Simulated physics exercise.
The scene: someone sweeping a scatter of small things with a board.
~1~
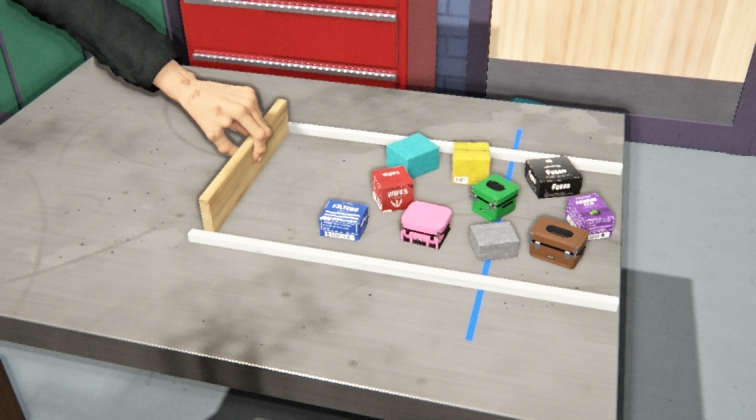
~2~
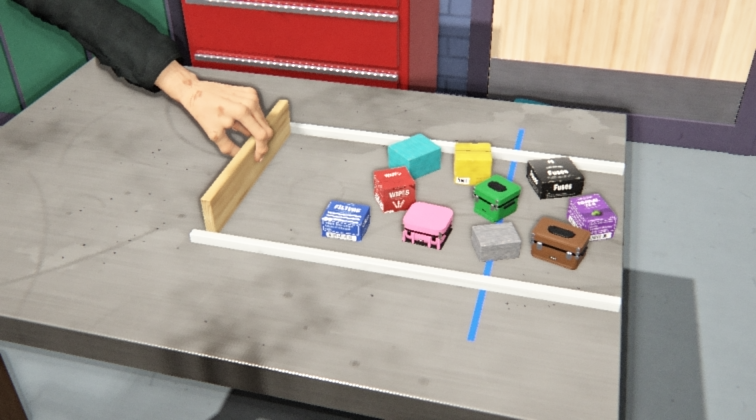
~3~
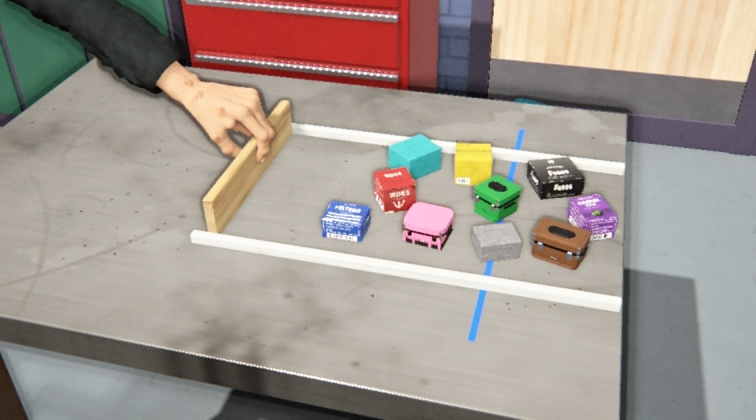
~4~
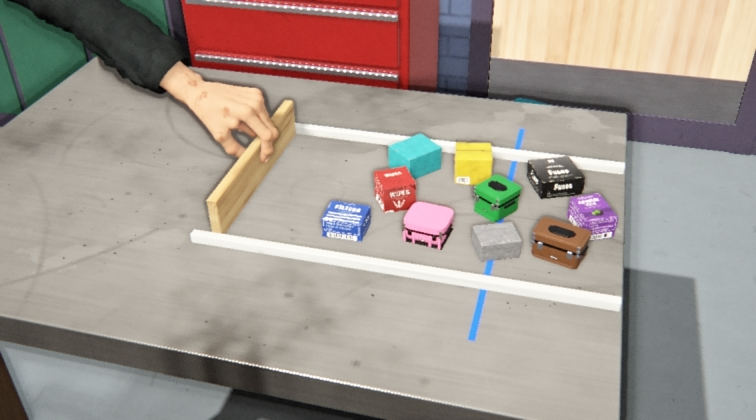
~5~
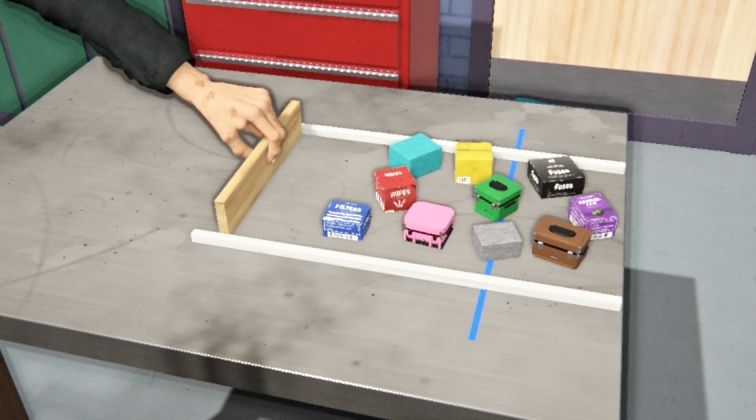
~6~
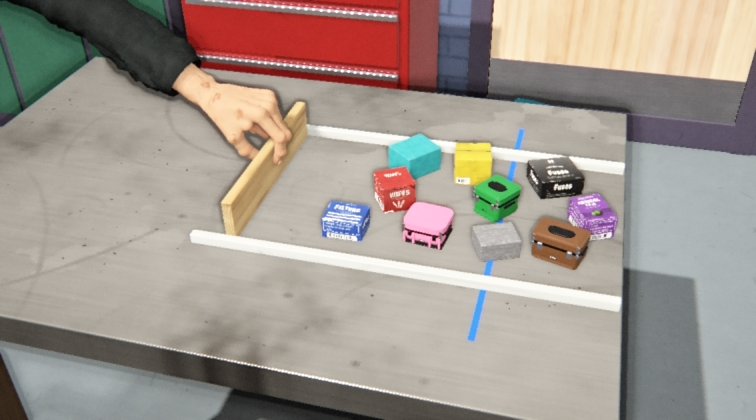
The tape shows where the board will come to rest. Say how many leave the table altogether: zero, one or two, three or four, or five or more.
The number that fall off is one or two.
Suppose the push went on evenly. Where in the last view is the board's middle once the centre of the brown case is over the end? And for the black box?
About (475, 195), and (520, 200) for the other.
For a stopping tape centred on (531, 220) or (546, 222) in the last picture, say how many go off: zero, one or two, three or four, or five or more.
One after another: 3 or 4; either three or four.
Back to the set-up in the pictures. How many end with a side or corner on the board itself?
3 of them.
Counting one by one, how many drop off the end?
In all, 1 of them.
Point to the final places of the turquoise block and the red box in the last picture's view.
Near (529, 166) and (518, 212).
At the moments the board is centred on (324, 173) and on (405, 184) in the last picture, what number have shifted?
0 and 6.
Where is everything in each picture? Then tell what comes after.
In the first frame, purple box (589, 217); brown case (558, 244); black box (553, 177); board (249, 162); tape (499, 216).
In the second frame, brown case (560, 245); grey block (496, 242).
In the third frame, black box (555, 177); board (253, 163).
In the fourth frame, purple box (592, 217); green case (497, 198).
In the fifth frame, brown case (561, 244); turquoise block (416, 157).
In the sixth frame, purple box (592, 217); brown case (560, 244); black box (555, 177); board (269, 165); tape (501, 216).
Soon after, none off yet; purple box at rest near (592, 217); brown case at rest near (560, 244); black box at rest near (555, 177).
Then, none off yet; purple box at rest near (592, 217); brown case moving near (572, 247); black box at rest near (555, 177).
At rest, the number that fall off is one or two; fallen, brown case.
